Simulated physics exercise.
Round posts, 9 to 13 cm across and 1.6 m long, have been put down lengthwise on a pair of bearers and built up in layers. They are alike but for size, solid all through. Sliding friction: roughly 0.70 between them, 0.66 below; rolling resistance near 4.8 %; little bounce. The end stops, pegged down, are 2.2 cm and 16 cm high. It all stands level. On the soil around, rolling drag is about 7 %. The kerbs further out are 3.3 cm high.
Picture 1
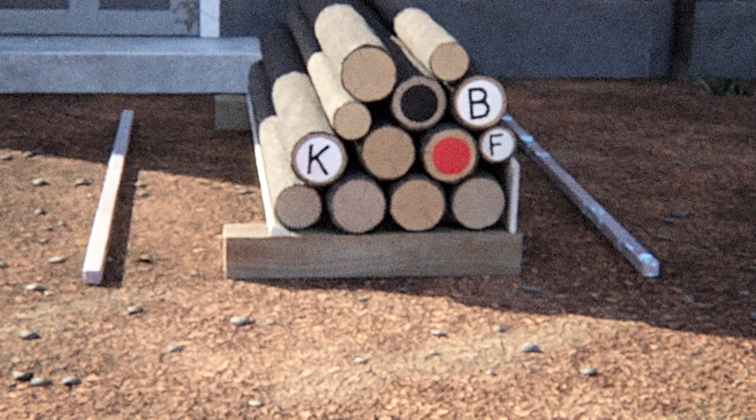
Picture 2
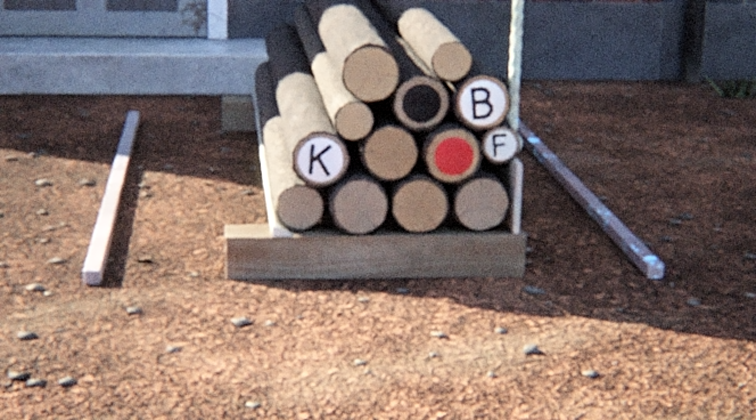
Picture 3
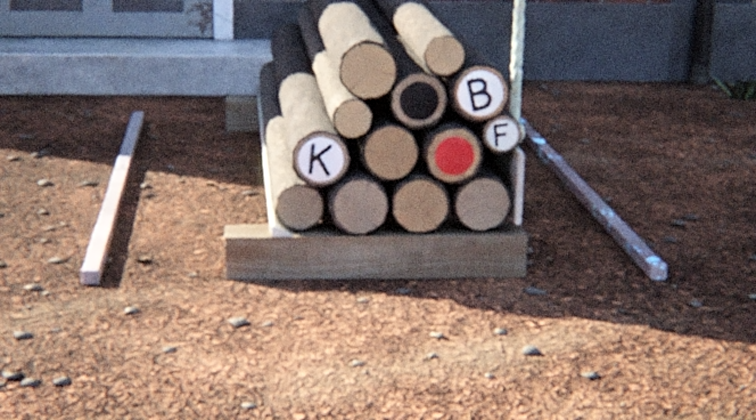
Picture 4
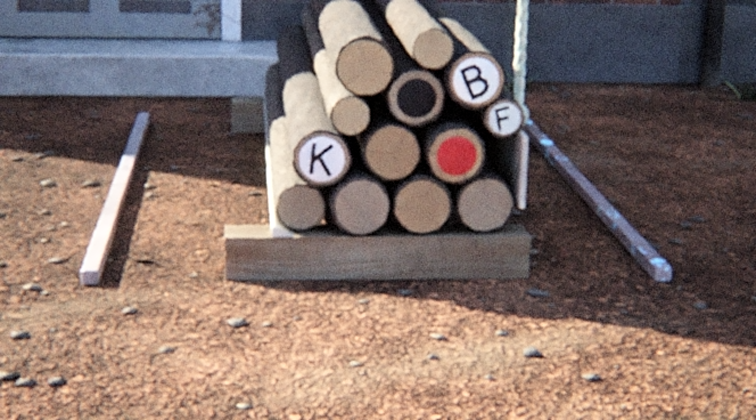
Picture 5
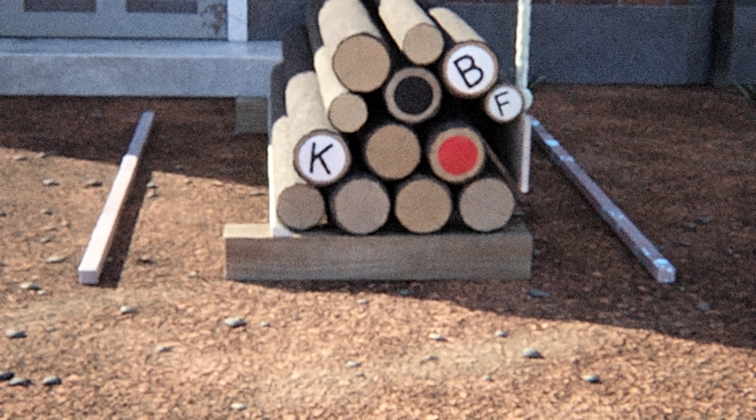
A stack of round wooden posts sits on a timber base on brown, chip-strewn ground before a grey building, seen from the front and slightly above. White ends marked K, B and F, a red one and a black one show among the tan ends, with a pale bar lying on each side. A pale upright rises at the right, then B and F shift upward, their letters tilting left, while upper posts edge leftward.
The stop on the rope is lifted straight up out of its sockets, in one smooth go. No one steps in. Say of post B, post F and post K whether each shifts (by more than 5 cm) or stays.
Post B shifts; post F shifts; post K stays.
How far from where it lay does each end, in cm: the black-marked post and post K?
Black-marked post: 20, post K: 0.
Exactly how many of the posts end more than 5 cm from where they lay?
In all, 7.
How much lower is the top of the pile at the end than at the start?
Some 10 cm lower.
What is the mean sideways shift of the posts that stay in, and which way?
About 10 cm to the right.
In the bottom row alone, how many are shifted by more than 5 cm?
1 of them.
Then, 0.41 s after the last picture, 3 now displaced over 5 cm; B 4.2 cm left and 4.3 cm up; F 1.3 cm left and 6 cm up; K in place.
Then, 0.60 s after the last picture, 3 now displaced over 5 cm; B 6 cm right and 6 cm down; F 10 cm right and 12 cm down; K in place.
Then, 0.89 s after the last picture, 6 now displaced over 5 cm; B 28 cm right and 20 cm down; F 29 cm right and 24 cm down; K in place.
Then, 1.34 s after the last picture, 7 now displaced over 5 cm; B 28 cm right and 24 cm down; F 29 cm right and 24 cm down; K in place.
All still, 1.8 s past the final picture, 7 moved over 5 cm; not one over the kerbs; B 28 cm right and 24 cm down; F 29 cm right and 24 cm down; K 0.7 cm left; top of the pile 41 cm high, from 52 cm.
